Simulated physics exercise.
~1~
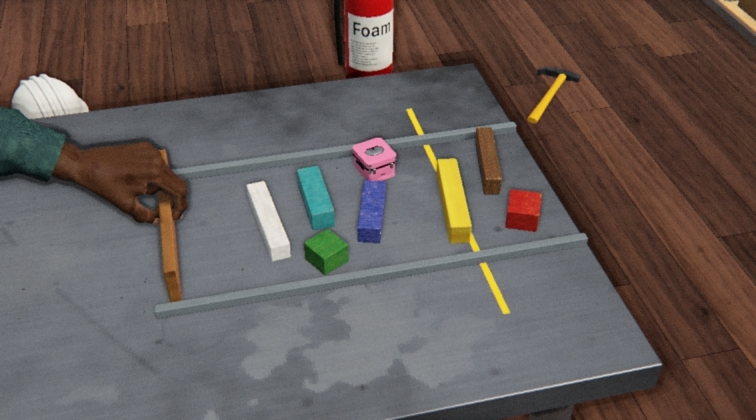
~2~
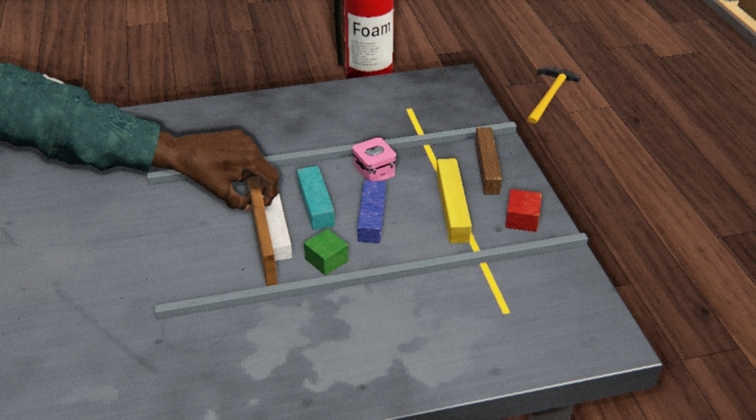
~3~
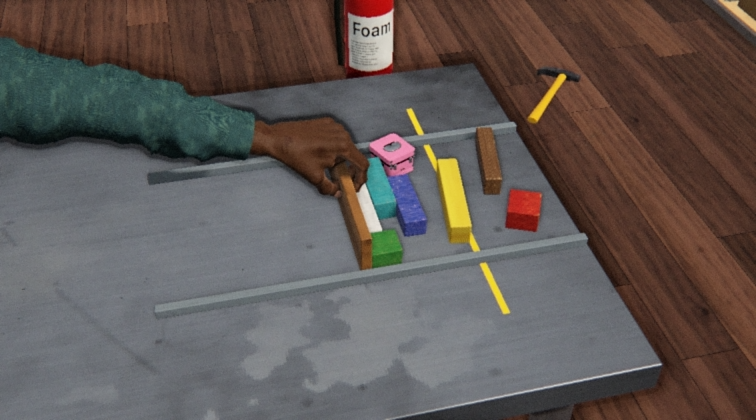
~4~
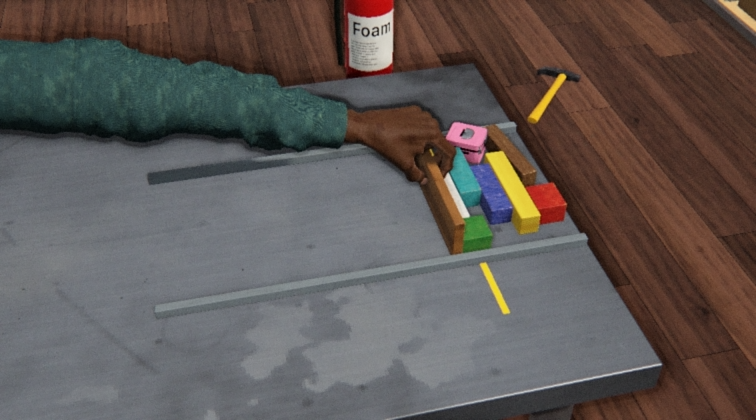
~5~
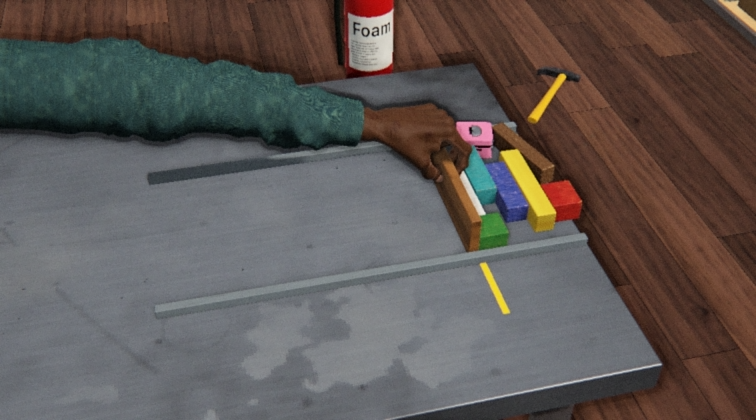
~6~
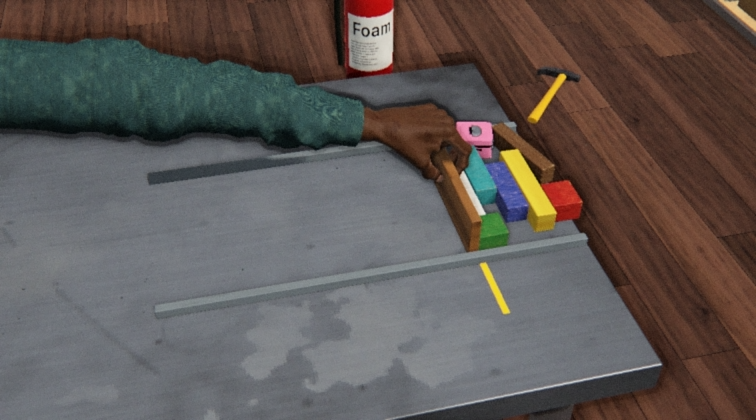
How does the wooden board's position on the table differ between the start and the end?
At the start the board stands near the left end of the rails, apart from the blocks. By the end it is much farther right, up against the bunched blocks near the table's end.
